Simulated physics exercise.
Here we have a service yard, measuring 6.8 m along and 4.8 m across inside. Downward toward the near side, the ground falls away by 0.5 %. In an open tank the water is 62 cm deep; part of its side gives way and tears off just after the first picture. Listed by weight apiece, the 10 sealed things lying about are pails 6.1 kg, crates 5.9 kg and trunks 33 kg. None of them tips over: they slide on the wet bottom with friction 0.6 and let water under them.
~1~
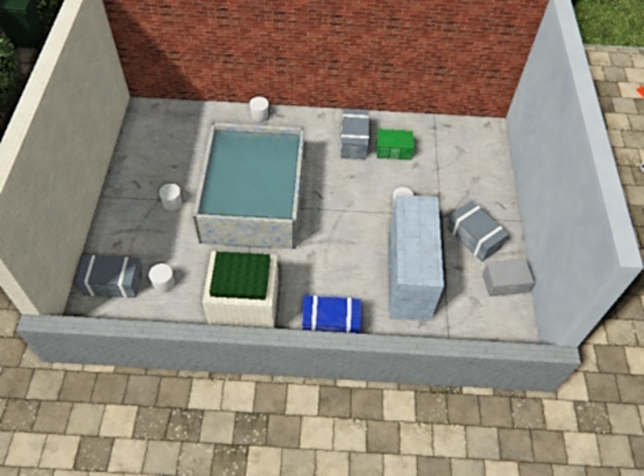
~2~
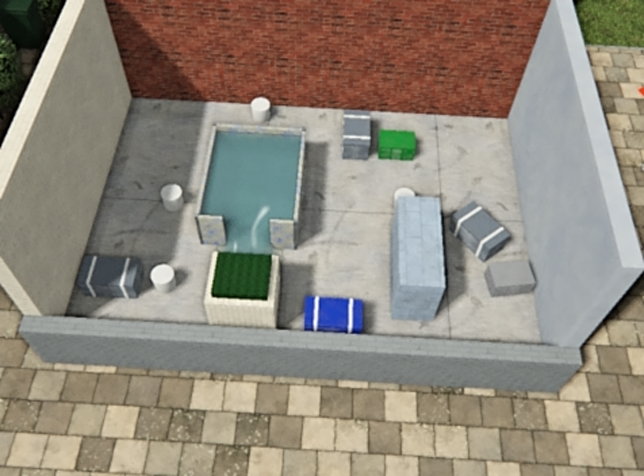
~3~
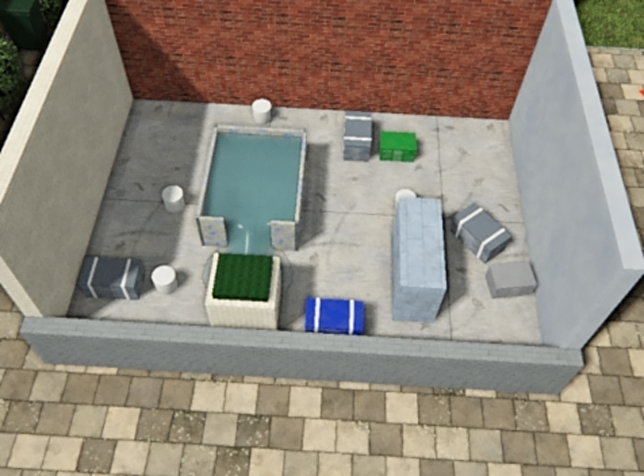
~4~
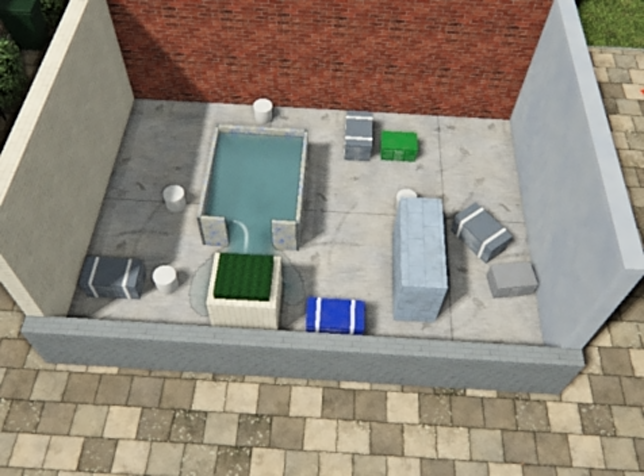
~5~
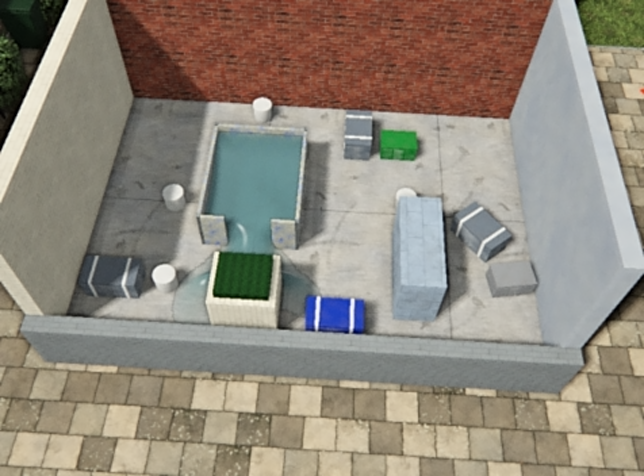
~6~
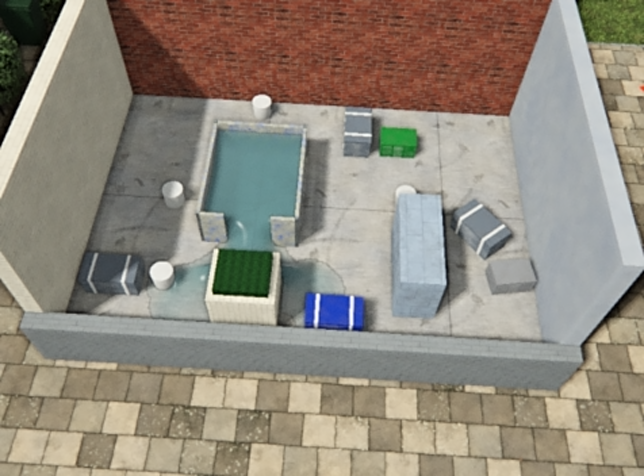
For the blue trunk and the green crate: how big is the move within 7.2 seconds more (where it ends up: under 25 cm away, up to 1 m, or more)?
Here's what I'd expect: The blue trunk remains in place while the green crate is pushed a long way.
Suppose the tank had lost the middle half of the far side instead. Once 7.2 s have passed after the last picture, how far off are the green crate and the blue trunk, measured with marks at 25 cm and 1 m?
The green crate drifts a bit; the blue trunk remains where it was.
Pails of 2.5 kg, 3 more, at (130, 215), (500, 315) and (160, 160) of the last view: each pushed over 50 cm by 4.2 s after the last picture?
One by one: Beyond the mark, below the mark, beyond the mark.
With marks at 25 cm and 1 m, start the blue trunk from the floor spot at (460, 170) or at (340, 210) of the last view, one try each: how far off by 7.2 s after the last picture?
Well, it scarcely moves on the first try and scarcely moves on the second.
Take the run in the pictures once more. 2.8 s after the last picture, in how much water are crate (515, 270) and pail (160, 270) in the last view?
Around 0 cm and 14 cm.
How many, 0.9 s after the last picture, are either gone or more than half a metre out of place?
By then 0.
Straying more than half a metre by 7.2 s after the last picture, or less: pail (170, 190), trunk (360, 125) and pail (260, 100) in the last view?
Results in listed order: Falls short / falls short / falls short.
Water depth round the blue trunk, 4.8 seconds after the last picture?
Roughly 6 cm deep.
Then, 0.9 s after the last picture the blue trunk is near (334, 309), 0.0 m from its start, aground; the green crate is near (399, 136), 0.0 m from its start, aground; 1 afloat.
Then, 2.8 s after the last picture the blue trunk is near (334, 309), 0.0 m from its start, aground; the green crate is near (406, 114), 0.5 m from its start, aground; 2 afloat.
Then, 4.8 s after the last picture the blue trunk is near (334, 309), 0.0 m from its start, aground; the green crate is near (476, 119), 1.4 m from its start, afloat; 2 afloat.
Then, 7.2 s after the last picture the blue trunk is near (334, 309), 0.0 m from its start, aground; the green crate is near (500, 167), 1.8 m from its start, afloat; 3 afloat.
